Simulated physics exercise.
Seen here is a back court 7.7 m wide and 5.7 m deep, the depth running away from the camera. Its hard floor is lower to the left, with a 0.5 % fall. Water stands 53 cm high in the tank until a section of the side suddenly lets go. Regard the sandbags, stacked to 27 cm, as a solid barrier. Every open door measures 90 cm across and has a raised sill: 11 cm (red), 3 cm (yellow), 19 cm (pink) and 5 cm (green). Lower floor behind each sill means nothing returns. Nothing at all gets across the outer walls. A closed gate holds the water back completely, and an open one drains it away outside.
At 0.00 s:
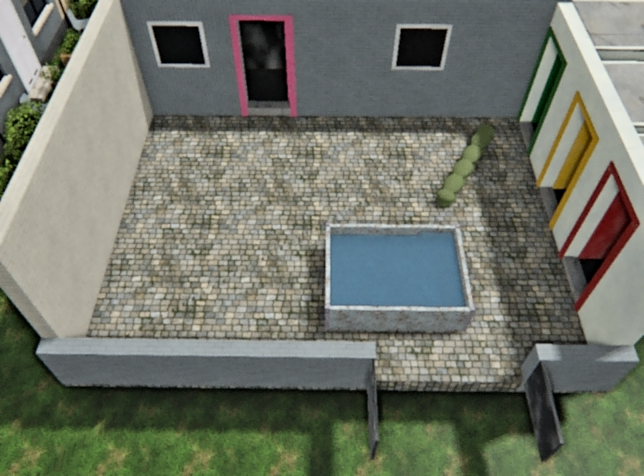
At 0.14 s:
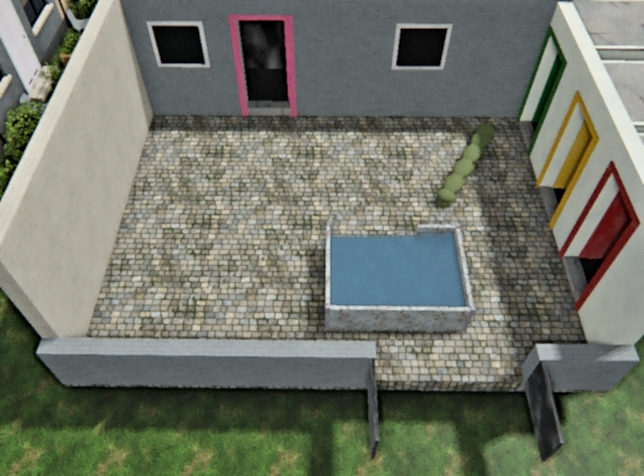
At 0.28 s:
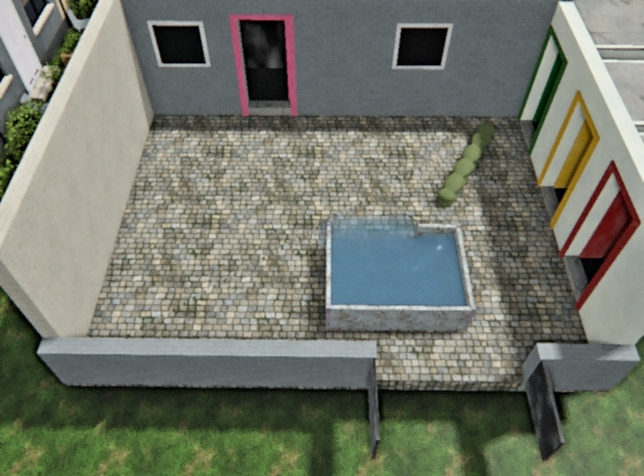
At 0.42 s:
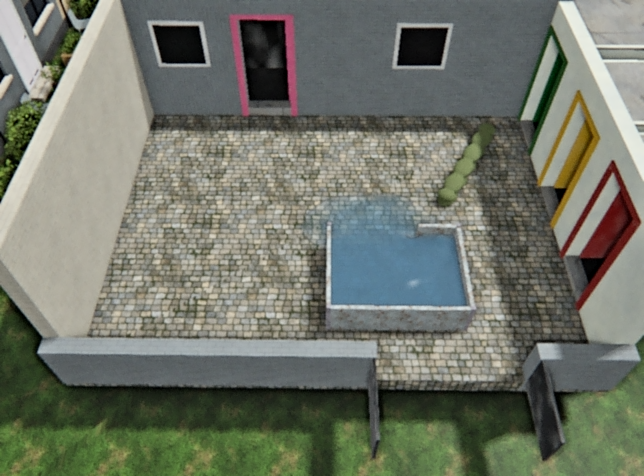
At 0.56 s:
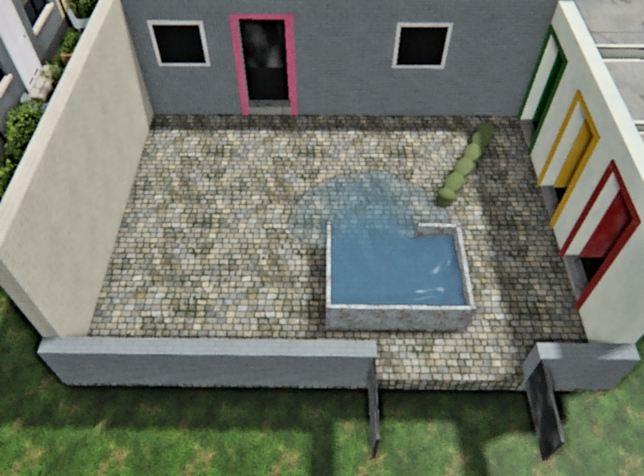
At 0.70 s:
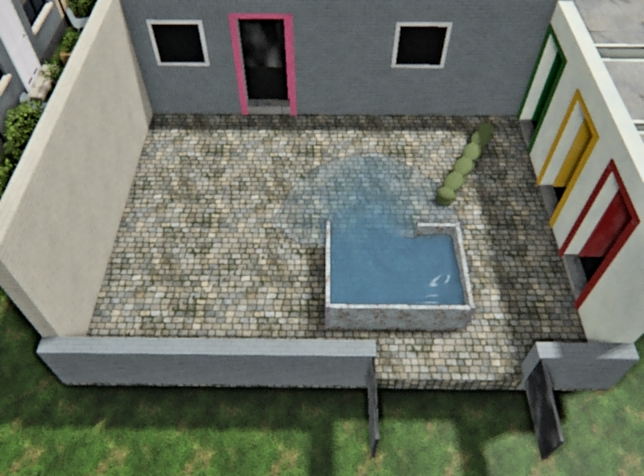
To begin with, a raised tank of blue water sits still on the stone paving of a walled courtyard, near a row of green sandbags. Then part of its far wall gives way, and water pours out behind it, spreading across the paving in a widening, shallow, rounded sheet.
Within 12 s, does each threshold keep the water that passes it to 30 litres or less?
In the end at the red door the total will be lower than the limit; at the yellow door the total will be lower than the limit; at the pink door the total will be lower than the limit; at the green door the total will be higher than the limit.
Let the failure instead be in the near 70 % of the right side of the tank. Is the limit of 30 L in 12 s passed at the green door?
Note: Green door, beyond the mark.
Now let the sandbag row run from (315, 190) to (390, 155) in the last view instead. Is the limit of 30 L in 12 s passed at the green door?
Next, green ends up on the high side.
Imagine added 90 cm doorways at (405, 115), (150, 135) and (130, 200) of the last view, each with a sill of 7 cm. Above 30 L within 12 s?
In that order: Over, over, below.
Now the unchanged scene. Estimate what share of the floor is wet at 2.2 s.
Roughly 35 % of the floor is wet.
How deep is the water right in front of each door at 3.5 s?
Centimetres: Red 0 / yellow 0 / pink 12 / green 11.
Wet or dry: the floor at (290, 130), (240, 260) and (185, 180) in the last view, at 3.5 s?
Going in order, covered, then clear, then covered.
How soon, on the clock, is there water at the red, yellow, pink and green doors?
So, red at 7.0 s, then yellow at 4.0 s, pink at 1.8 s, and green at 2.8 s.
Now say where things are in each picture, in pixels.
The tank at (396, 268) is whole and still, 53 cm deep, in the first frame.
Water pours out on the tank's far side and has run 0.8 m, to a hidden place; typically 10 cm deep outside, 53 cm at the tank's back, in the second frame.
Water pours out on the tank's far side and has run 1.0 m, to (324, 226); typically 10 cm deep outside, 53 cm at the tank's back, in the third frame.
Water pours out on the tank's far side and has run 1.3 m, to (328, 203); typically 8 cm deep outside, 51 cm at the tank's back, in the fourth frame.
Water pours out on the tank's far side and has run 1.8 m, to (385, 174); typically 6 cm deep outside, 45 cm at the tank's back, in the fifth frame.
The front is at (379, 156), 2.3 m from the gap on the tank's far side; 4.7 m2 of floor is under water; 46 cm left at the back of the tank, in the sixth frame.
After 1.4 s water covers 25 % of the floor and is deepest (24 cm) near (344, 238); red door not reached, yellow door not reached, pink door not reached, green door not reached.
After 2.2 s water covers 35 % of the floor and is deepest (24 cm) near (333, 122); red door not reached, yellow door not reached, pink door 19 cm at the sill, 0 L in, green door not reached.
After 3.5 s water covers 40 % of the floor and is deepest (24 cm) near (153, 115); red door not reached, yellow door not reached, pink door 12 cm at the sill, 0 L in, green door 11 cm at the sill, 16 L in.
After 7.0 s water covers 70 % of the floor and is deepest (10 cm) near (80, 360); red door 1 cm at the sill, 0 L in, yellow door 1 cm at the sill, 0 L in, pink door 6 cm at the sill, 0 L in, green door 6 cm at the sill, 63 L in.
After 12.0 s water covers 90 % of the floor and is deepest (10 cm) near (80, 360); red door 2 cm at the sill, 0 L in, yellow door 1 cm at the sill, 0 L in, pink door 5 cm at the sill, 0 L in, green door 2 cm at the sill, 65 L in.
